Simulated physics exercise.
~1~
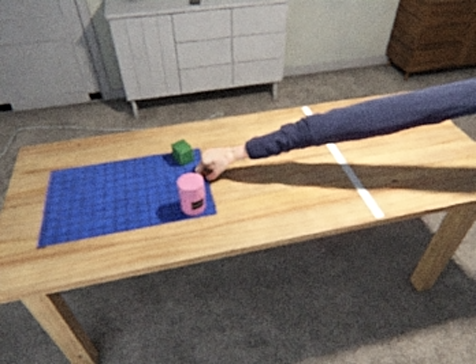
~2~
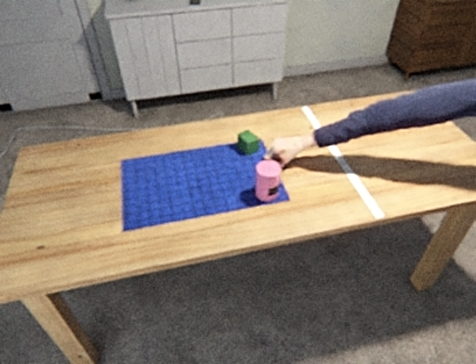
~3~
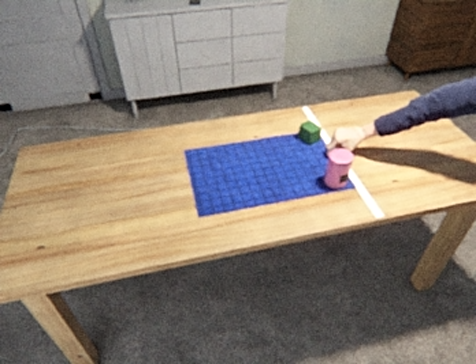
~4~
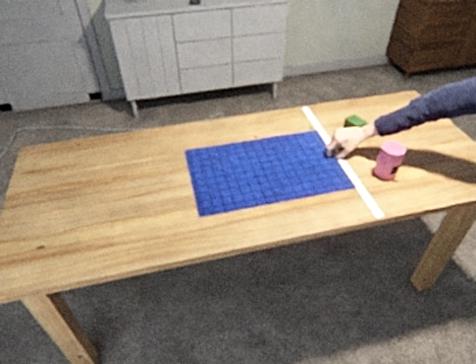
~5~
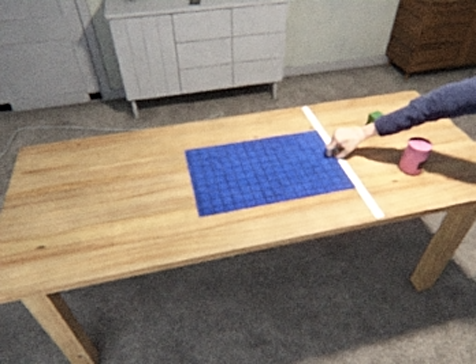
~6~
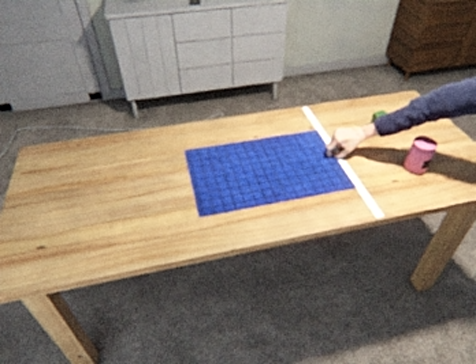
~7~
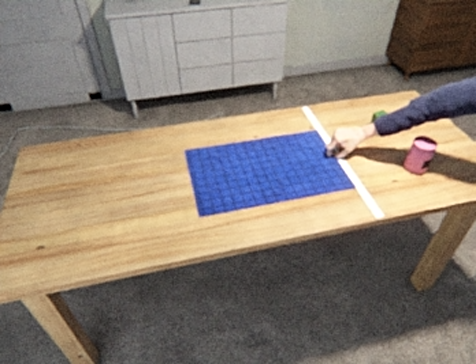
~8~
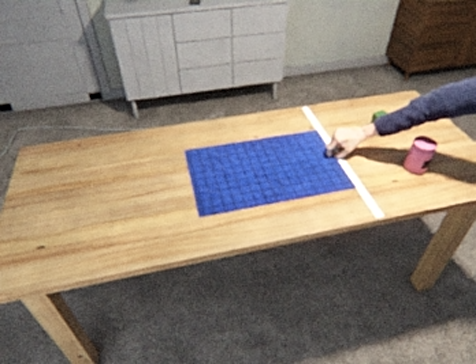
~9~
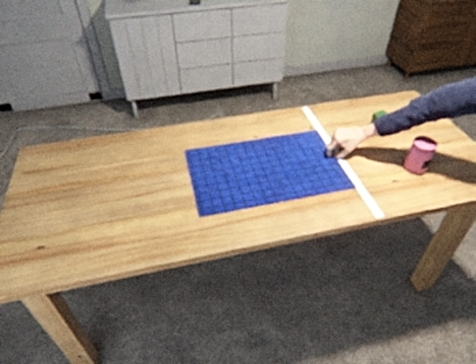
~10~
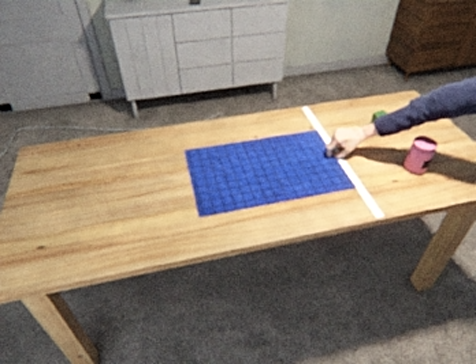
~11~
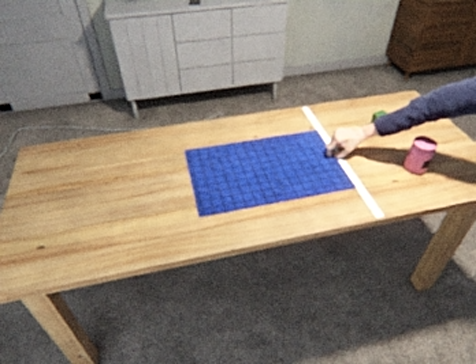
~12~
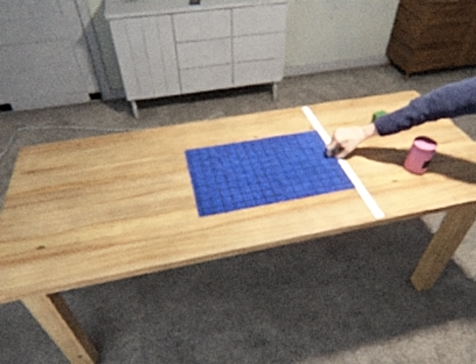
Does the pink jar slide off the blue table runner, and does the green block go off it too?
Yes, both leave the cloth. When the runner halts at the tape, the pink jar and the green block keep sliding to the right and end up on the bare wood beyond the line.
